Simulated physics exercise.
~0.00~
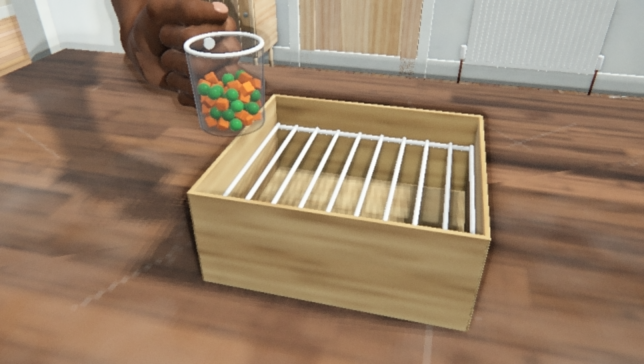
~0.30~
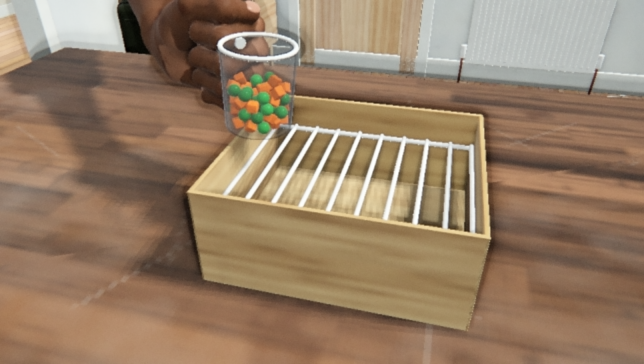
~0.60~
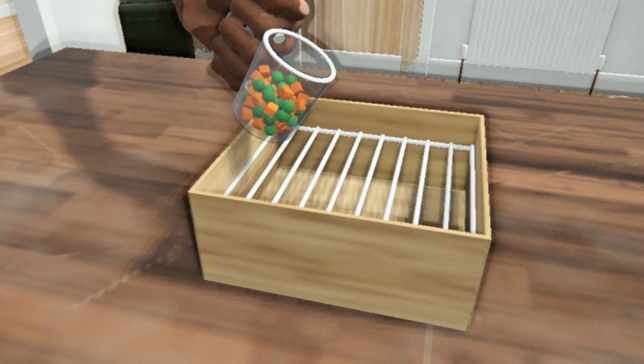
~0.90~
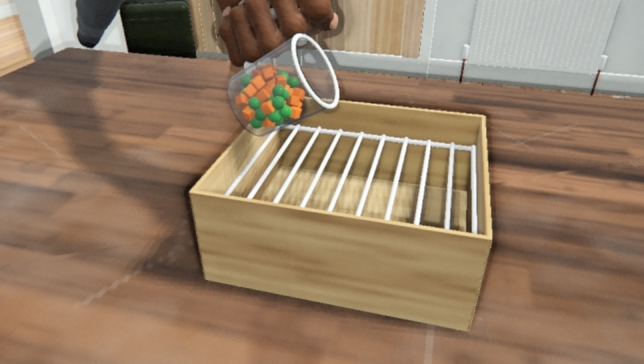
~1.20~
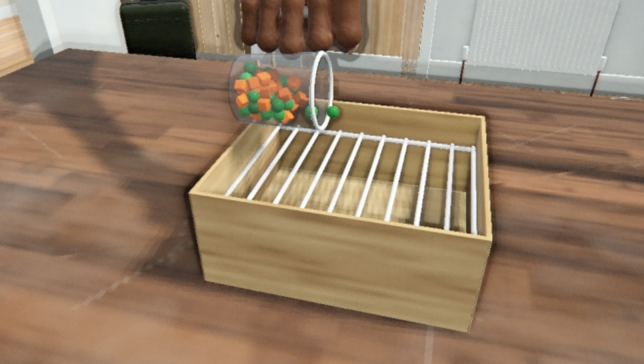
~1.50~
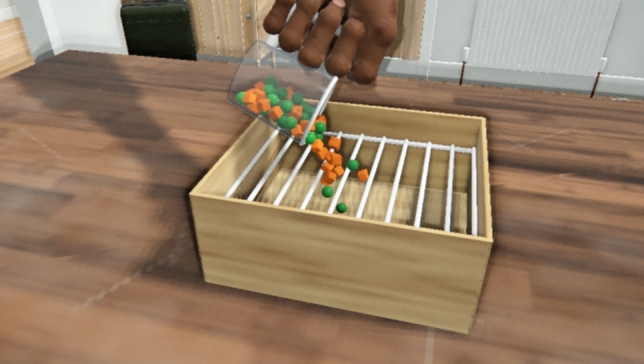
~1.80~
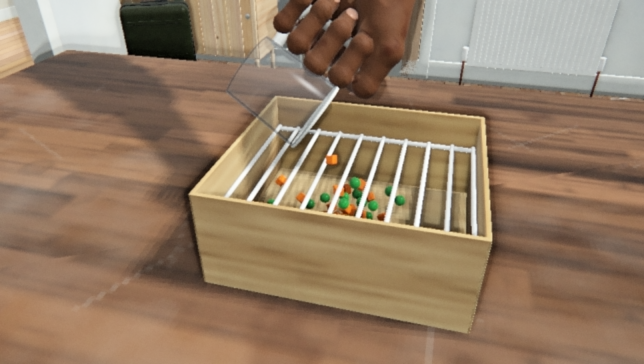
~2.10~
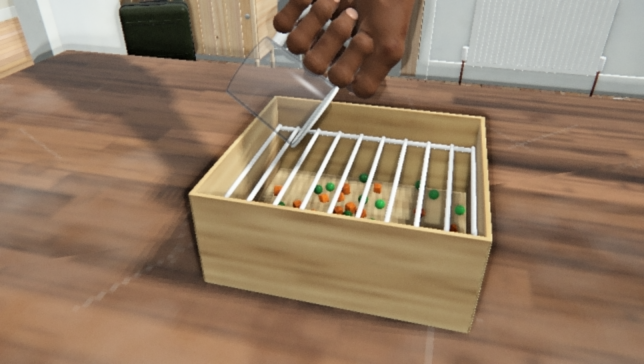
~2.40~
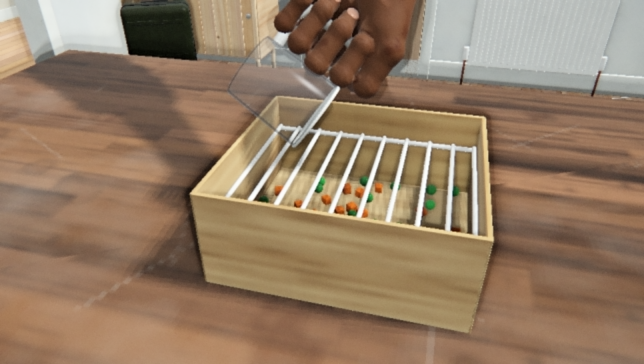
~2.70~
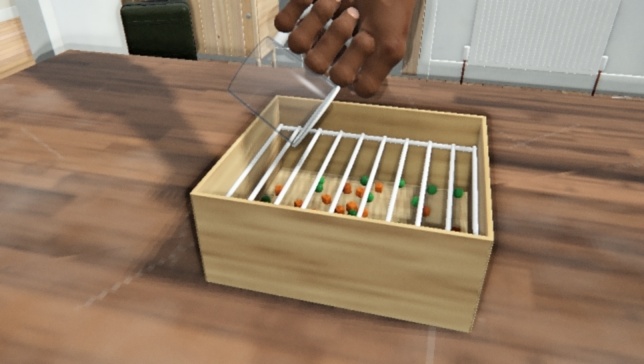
On a wooden surface, a hand tipping a clear cup of green and orange pieces, all falling between wires into a box.
